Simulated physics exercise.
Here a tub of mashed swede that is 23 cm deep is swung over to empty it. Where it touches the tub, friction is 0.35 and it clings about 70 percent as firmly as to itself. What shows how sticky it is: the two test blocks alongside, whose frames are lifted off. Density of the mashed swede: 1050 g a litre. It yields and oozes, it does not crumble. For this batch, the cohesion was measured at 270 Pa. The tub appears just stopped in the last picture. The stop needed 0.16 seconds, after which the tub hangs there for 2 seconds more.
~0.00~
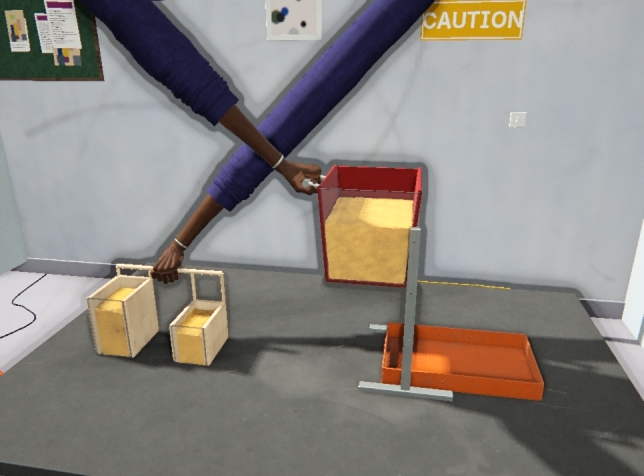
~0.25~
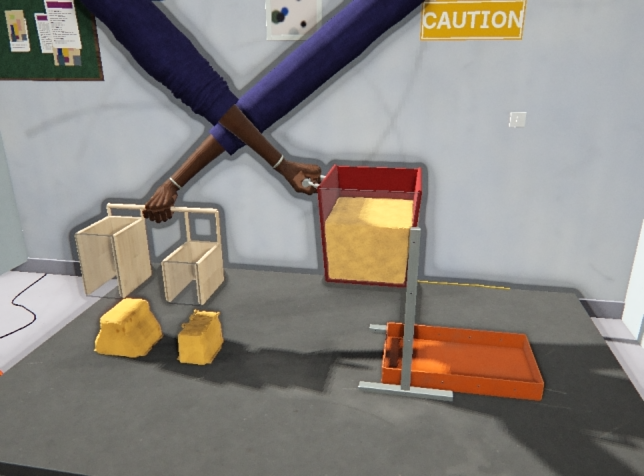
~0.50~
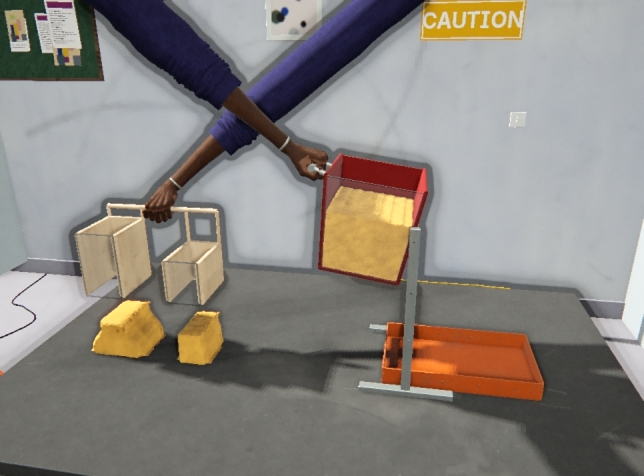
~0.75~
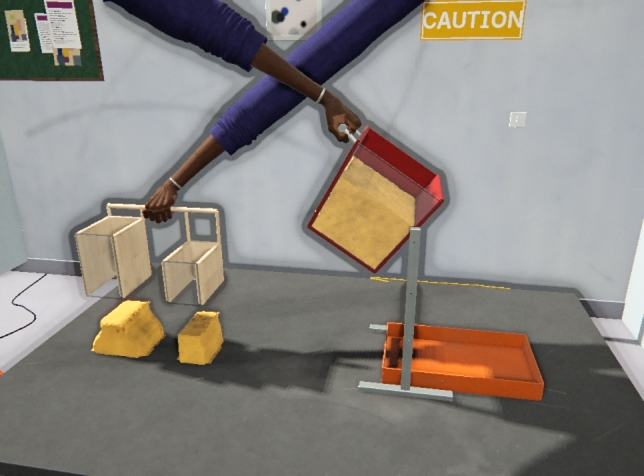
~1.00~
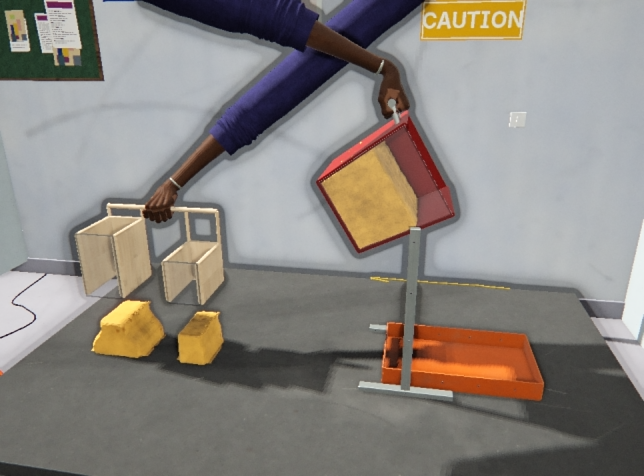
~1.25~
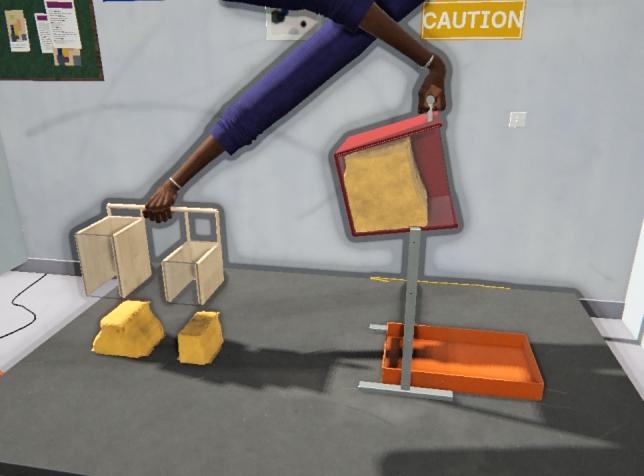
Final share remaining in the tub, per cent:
Near 100 %.
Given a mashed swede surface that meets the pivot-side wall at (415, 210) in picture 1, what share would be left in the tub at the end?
I'd guess around 75 in a hundred.
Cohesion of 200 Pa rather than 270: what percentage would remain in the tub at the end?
It would be close to 90 percent.
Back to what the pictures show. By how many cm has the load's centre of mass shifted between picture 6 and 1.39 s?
Around 2 centimetres.
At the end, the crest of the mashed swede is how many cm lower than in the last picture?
4 cm.
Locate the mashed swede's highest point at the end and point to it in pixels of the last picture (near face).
Looking at the last picture, I'd put it at about (366, 166).
After 1.39 s, the tub is at 77 degrees and holds 100 %.
After 1.56 s, the tub is at 77 degrees and holds 100 %.
After 1.73 s, the tub is at 77 degrees and holds 100 %.
After 1.90 s, the tub is at 77 degrees and holds 100 %.
After 3.25 s, the tub is at 77 degrees and holds 100 %.
